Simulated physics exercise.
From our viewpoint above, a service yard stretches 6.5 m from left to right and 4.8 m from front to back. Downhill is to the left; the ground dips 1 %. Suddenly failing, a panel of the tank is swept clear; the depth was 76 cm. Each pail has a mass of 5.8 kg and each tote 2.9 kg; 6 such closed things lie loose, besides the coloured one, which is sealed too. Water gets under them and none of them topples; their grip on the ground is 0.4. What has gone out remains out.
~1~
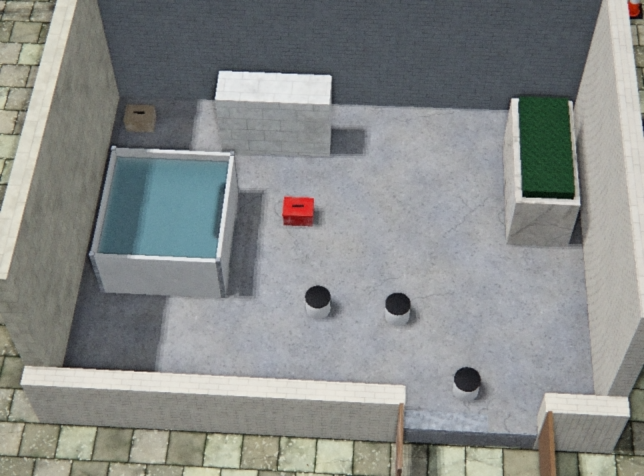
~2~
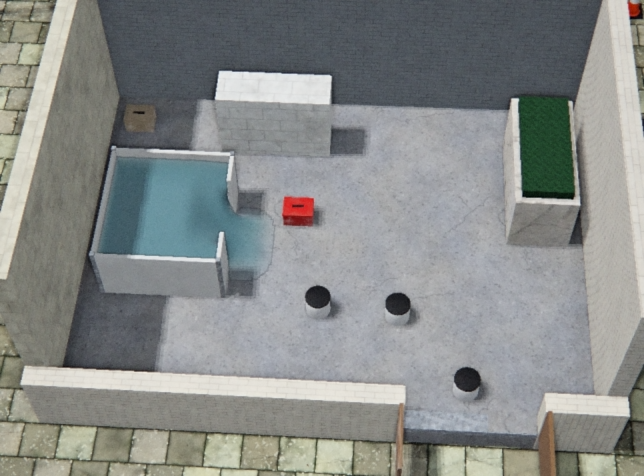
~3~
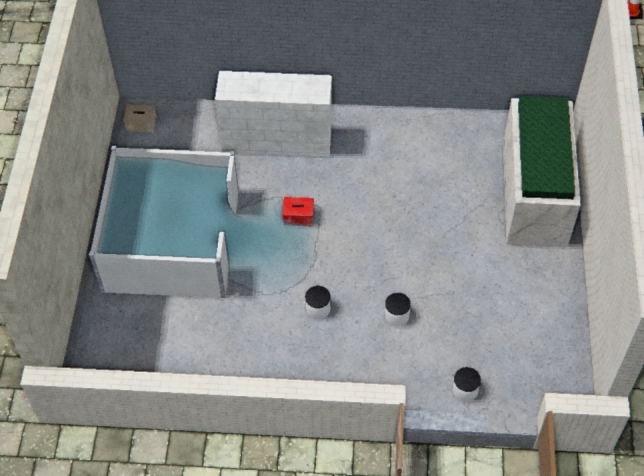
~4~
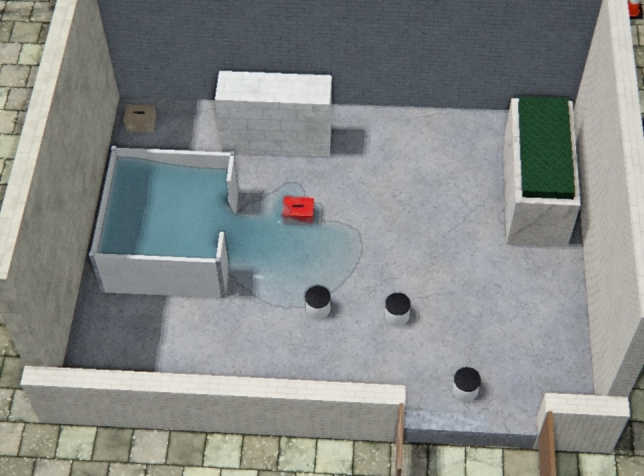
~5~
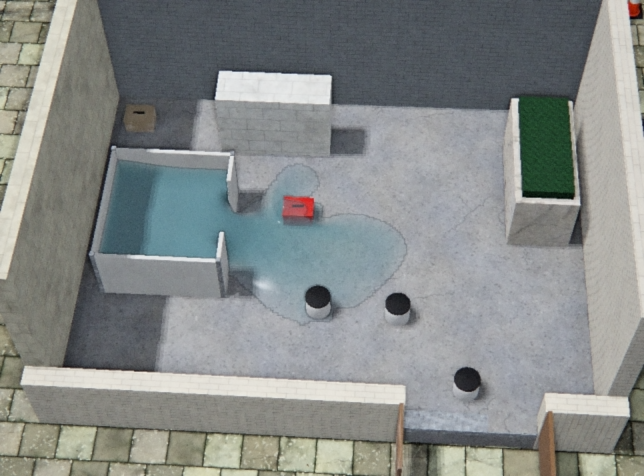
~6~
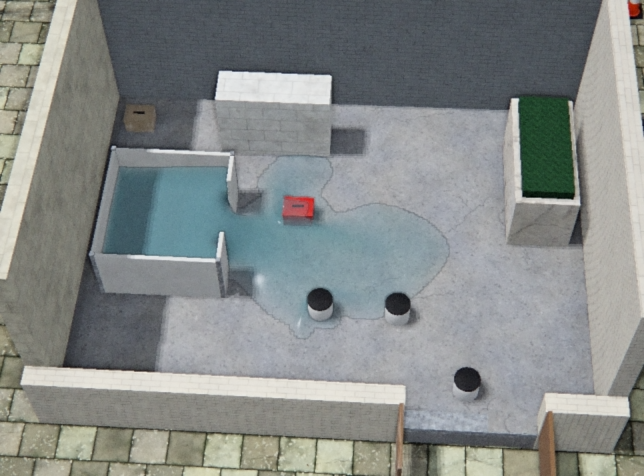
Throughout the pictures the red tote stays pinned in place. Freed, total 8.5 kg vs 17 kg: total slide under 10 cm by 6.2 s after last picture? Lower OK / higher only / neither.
Neither.
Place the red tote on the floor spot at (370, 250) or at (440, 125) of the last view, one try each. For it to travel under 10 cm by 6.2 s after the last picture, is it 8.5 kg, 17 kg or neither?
One by one: No mass suffices; no mass suffices.
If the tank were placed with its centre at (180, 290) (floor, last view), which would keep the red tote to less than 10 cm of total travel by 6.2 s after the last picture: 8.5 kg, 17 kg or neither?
Then, put simply, the lighter one does it.
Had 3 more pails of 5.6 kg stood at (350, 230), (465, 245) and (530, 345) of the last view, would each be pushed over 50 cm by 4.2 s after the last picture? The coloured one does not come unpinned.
Beyond it, beyond it, beyond it.
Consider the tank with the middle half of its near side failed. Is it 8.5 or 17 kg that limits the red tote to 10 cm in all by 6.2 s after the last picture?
Result: Lighter option succeeds.
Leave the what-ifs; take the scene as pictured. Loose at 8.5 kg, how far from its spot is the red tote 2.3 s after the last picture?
400 cm.
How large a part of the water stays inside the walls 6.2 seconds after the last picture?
Somewhere near 86 percent, give or take.
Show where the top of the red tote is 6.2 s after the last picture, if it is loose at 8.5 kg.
Estimated position: Close to (398, 117).
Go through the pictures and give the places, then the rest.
The first frame shows the red tote at (298, 206) rests on the ground; water covers 2.3 m2; 0 of 7 have shifted.
The second frame shows the red tote at (298, 206) rests on the ground; water covers 2.9 m2; 0 of 7 have shifted.
The third frame shows the red tote at (298, 206) rests on the ground; water covers 3.5 m2; 0 of 7 have shifted.
The fourth frame shows the red tote at (298, 206), on the bottom; 4.4 m2 under water; 0 of 7 have shifted.
The fifth frame shows the red tote at (298, 206), on the bottom; 5.5 m2 under water; 0 of 7 have shifted.
The sixth frame shows the red tote at (298, 206) rests on the ground; 7.1 m2 under water; 0 of 7 have shifted.
Then, 0.6 s after the last picture the red tote would be 212 cm from its start with 8.5 kg and 145 cm from its start with 17 kg; 6 cm of water round it then.
Then, 2.3 s after the last picture the red tote would be 385 cm from its start with 8.5 kg and 254 cm from its start with 17 kg; 15 cm of water round it then.
Then, 4.2 s after the last picture the red tote would be 323 cm from its start with 8.5 kg and 237 cm from its start with 17 kg; 12 cm of water round it then.
Then, 6.2 s after the last picture the red tote would be 204 cm from its start with 8.5 kg and 218 cm from its start with 17 kg; 6 cm of water round it then.
